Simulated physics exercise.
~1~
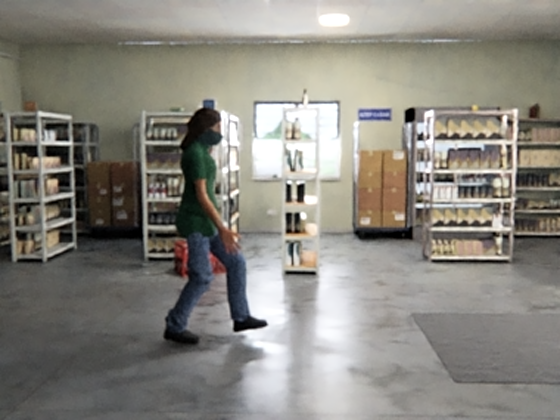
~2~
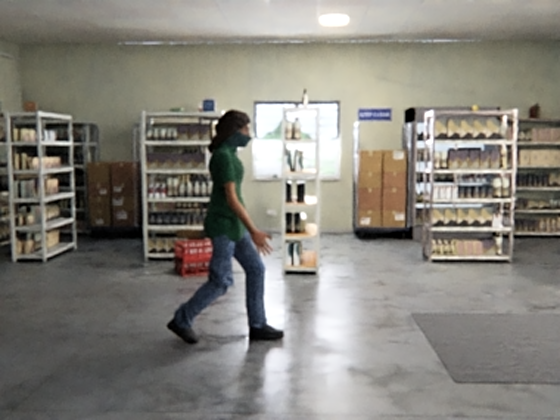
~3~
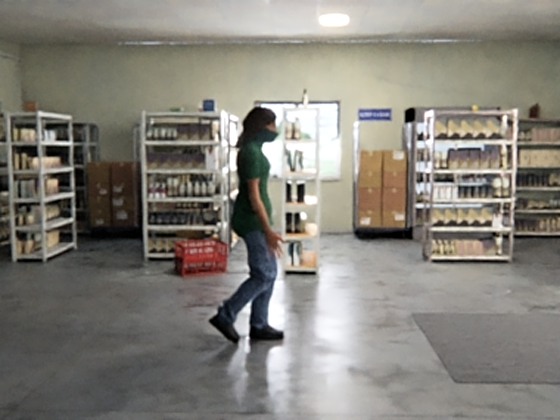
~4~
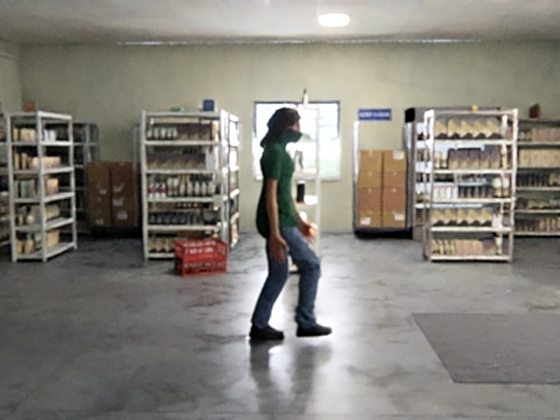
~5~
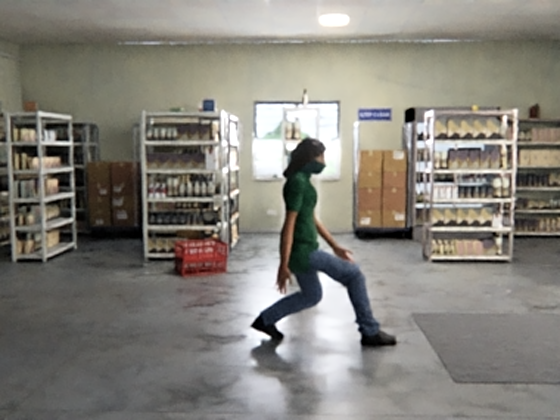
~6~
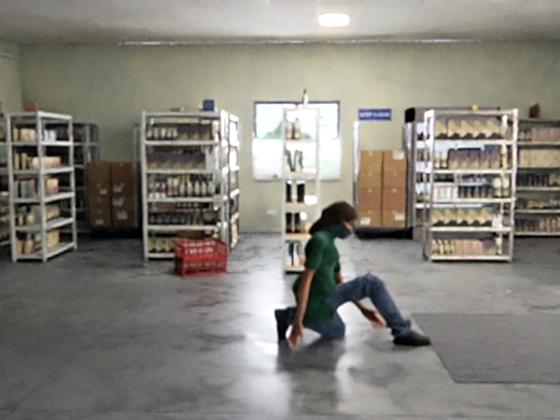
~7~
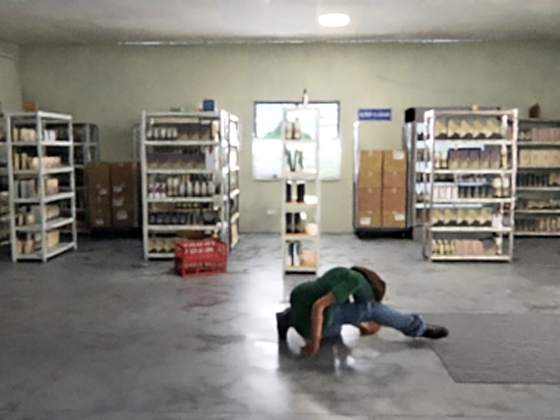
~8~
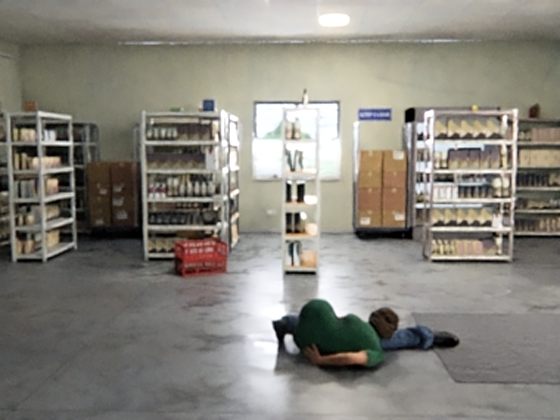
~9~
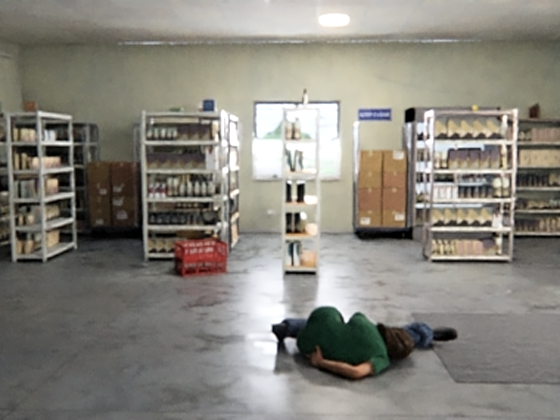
In a storeroom lined with stocked shelves, a masked person in a green top and jeans walked right past a red crate, sank low with one leg stretched forward, then folded down and lay on the floor, head short of the black mat.
